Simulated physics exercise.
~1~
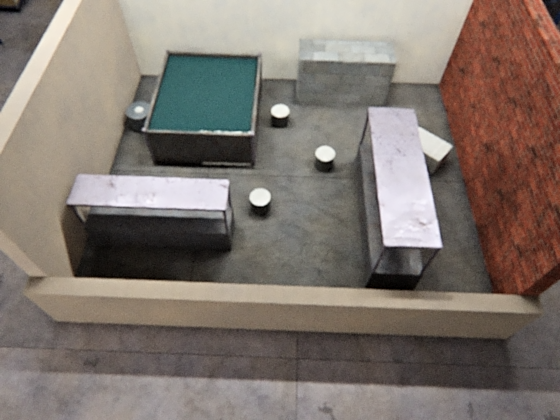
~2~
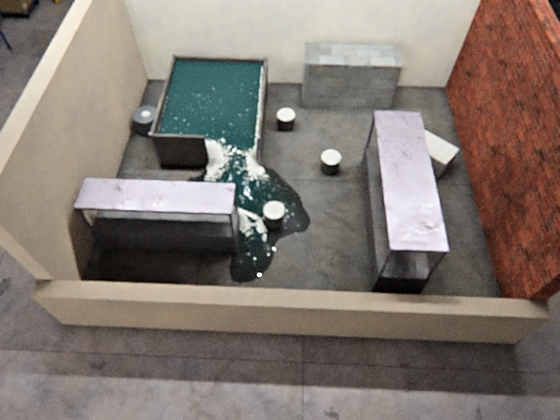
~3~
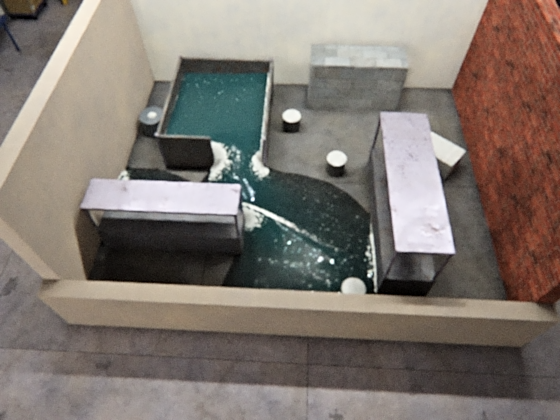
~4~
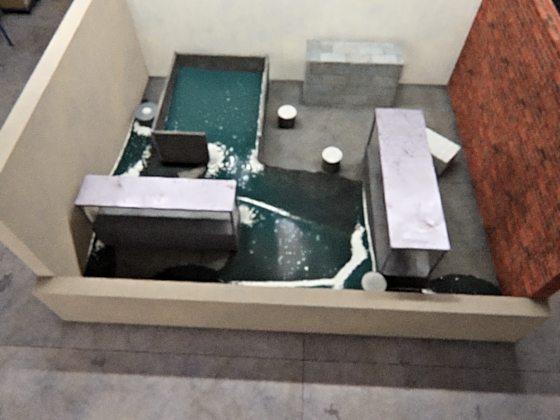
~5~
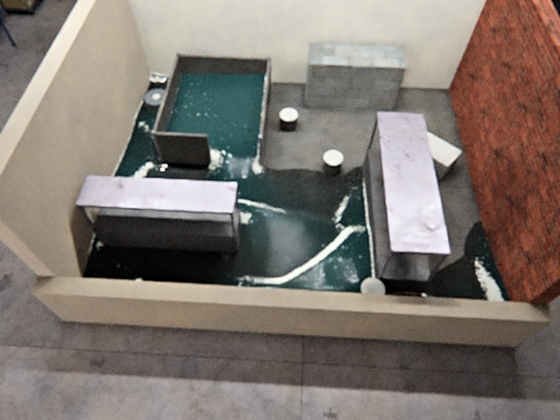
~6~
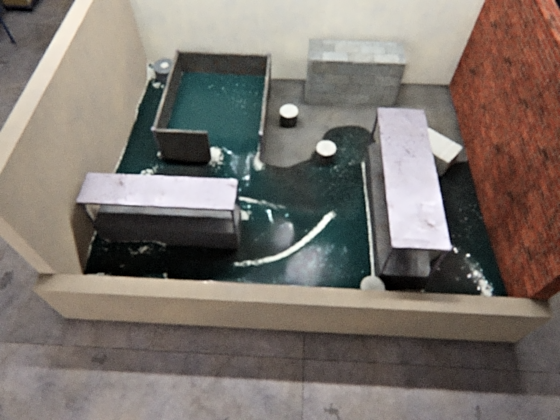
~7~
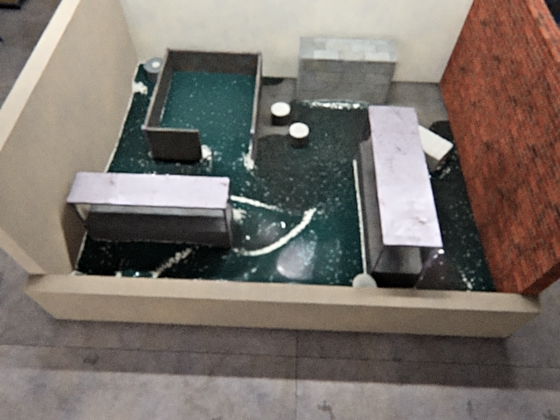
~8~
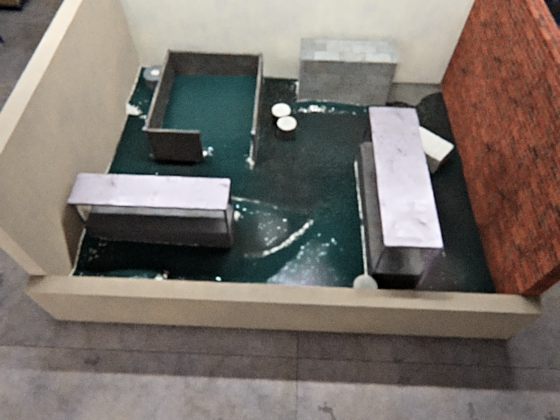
Green water bursting from a walled tank and flooding a room, sweeping small white drums along while two long tables stay standing.
